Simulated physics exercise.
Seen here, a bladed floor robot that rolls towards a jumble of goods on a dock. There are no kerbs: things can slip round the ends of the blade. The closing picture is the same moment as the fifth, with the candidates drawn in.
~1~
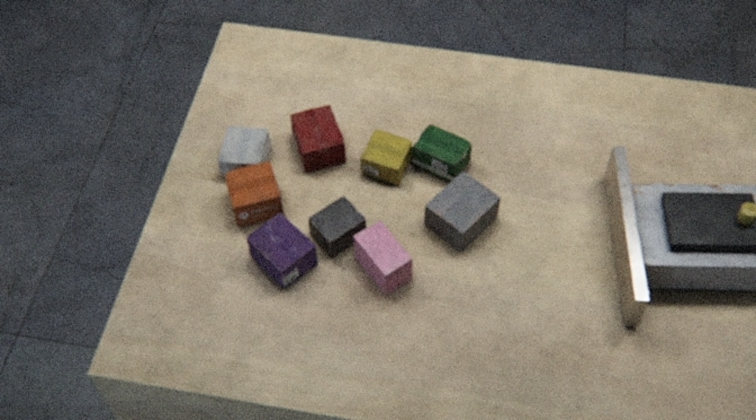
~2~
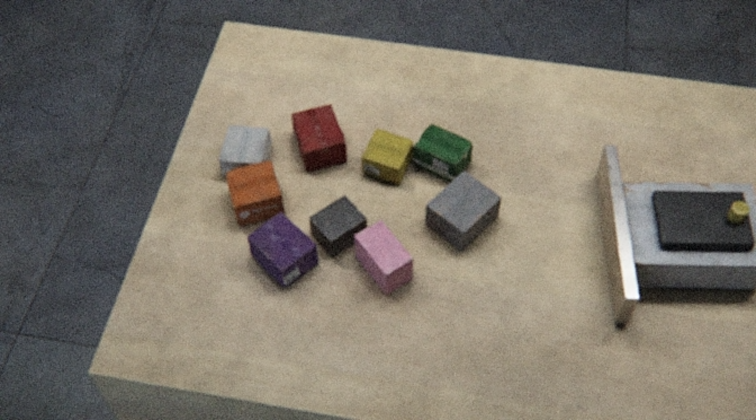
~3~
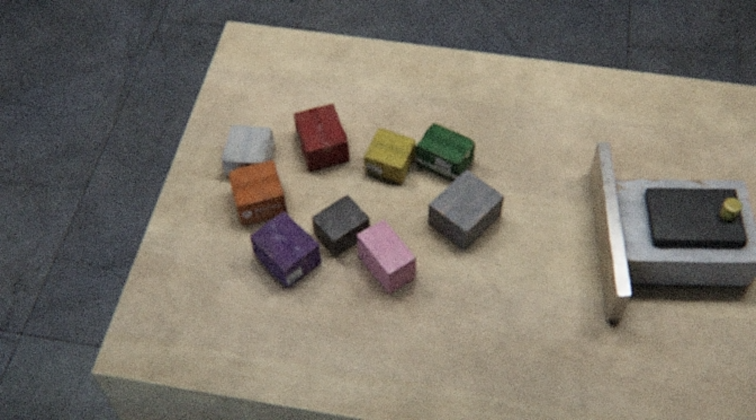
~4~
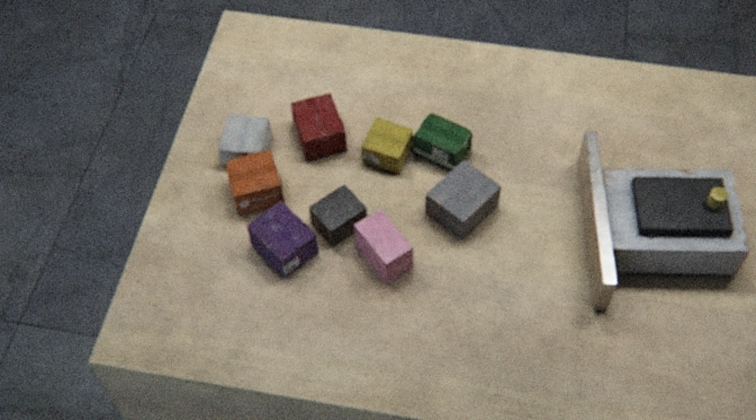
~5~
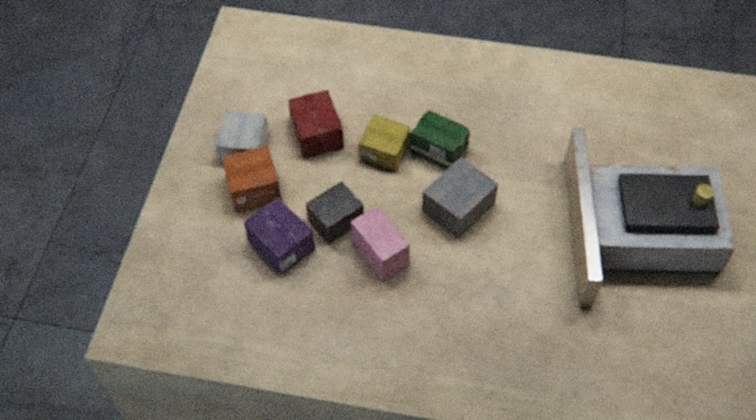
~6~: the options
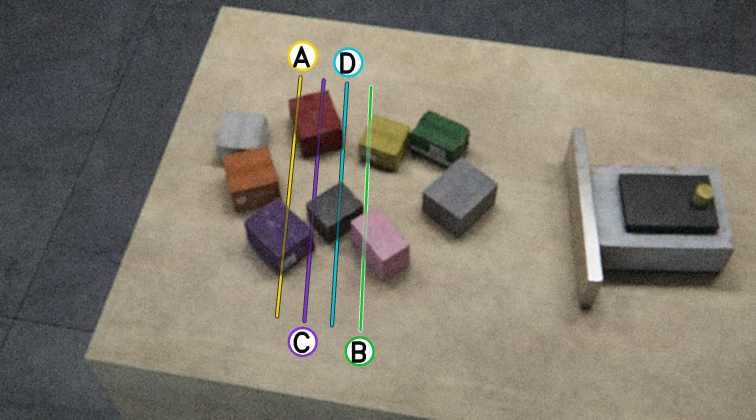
On a dock, a bladed floor robot rolls slowly left towards a jumble of coloured boxes.
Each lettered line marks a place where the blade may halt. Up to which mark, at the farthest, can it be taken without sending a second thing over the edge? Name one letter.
Line A.
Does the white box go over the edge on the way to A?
By then, yes.
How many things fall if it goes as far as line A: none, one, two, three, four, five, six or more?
One.
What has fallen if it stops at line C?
The white box goes over.
On the copy, A at (290, 186); B at (366, 198); C at (315, 190); D at (340, 194).
On A. First, robot (551, 185); grey crate (433, 200); white box (243, 138).
Then, robot (443, 169); white box (214, 135); red parcel (259, 118).
Finally, robot (363, 157); white box over the edge; red parcel (187, 107); one fallen.
By contrast, B is within the limit but short; C is within the limit but short; D is within the limit but short.
